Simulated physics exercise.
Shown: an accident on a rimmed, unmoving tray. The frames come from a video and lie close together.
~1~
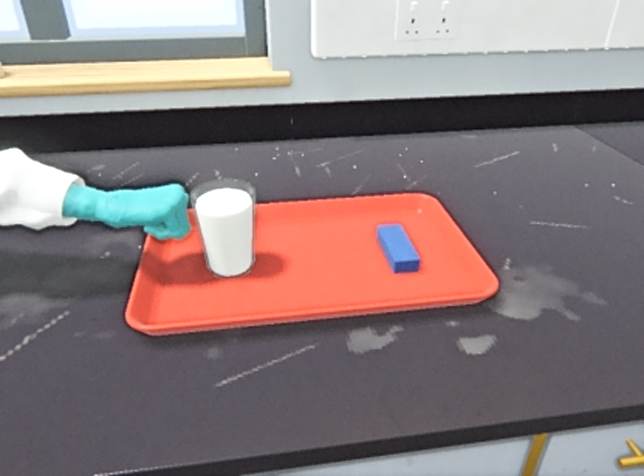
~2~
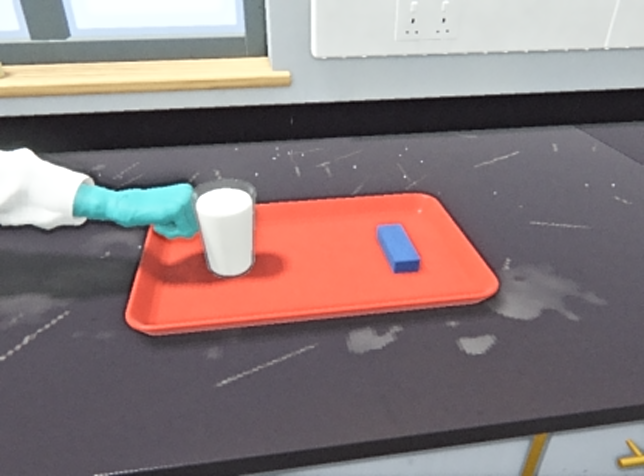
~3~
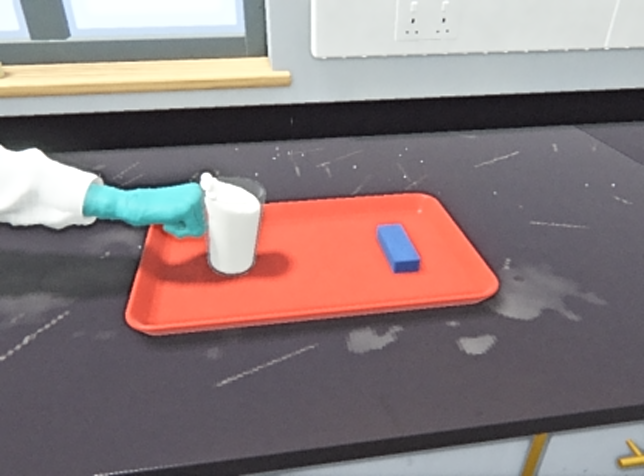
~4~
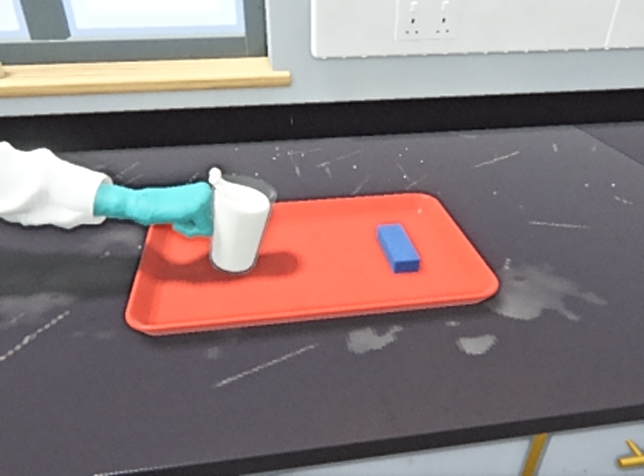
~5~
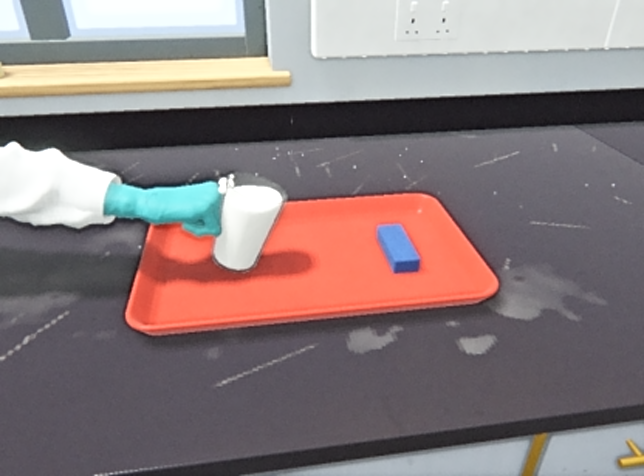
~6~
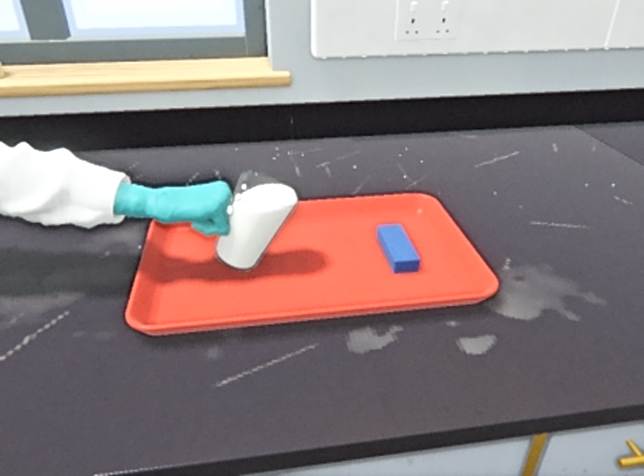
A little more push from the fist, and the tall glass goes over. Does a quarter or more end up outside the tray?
No.
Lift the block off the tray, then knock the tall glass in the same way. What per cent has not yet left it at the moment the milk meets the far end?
About 55 per cent.
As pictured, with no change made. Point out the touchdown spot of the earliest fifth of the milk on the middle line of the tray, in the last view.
Landing point, centre line: Approx. (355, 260).
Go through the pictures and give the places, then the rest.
It leans 0°; its right rim is at (253, 192); the milk meets the walls at (196, 201) and (251, 198); the tray's far rim is at (462, 236); a block is fixed to the tray further along, in the first frame.
It leans 0°; its right rim is at (254, 192); the milk meets the walls at (197, 202) and (251, 197), in the second frame.
It leans 7°; its right rim is at (264, 192); the milk meets the walls at (206, 188) and (260, 202); 1 per cent is over the edge, in the third frame.
It leans 14°; its right rim is at (274, 194); the milk meets the walls at (216, 186) and (269, 200); 1 per cent is over the edge, in the fourth frame.
It leans 21°; its right rim is at (285, 197); the milk meets the walls at (224, 202) and (282, 195); 1 per cent is over the edge, in the fifth frame.
It leans 29°; its right rim is at (296, 201); the milk meets the walls at (230, 211) and (294, 194); 2 per cent is over the edge, in the sixth frame.
A moment on, the tall glass lies on its side and 91 per cent is in the glass, 7 on the tray and 2 above or beyond its rim.
Next, the tall glass lies on its side and 53 per cent is in the glass, 39 on the tray and 9 above or beyond its rim.
Then the tall glass lies on its side and 31 per cent is in the glass, 47 on the tray and 22 above or beyond its rim.
Later the tall glass lies on its side and 16 per cent is in the glass, 74 on the tray and 10 above or beyond its rim.
In the end 90 per cent is held by tray and glass, 10 is off the tray.
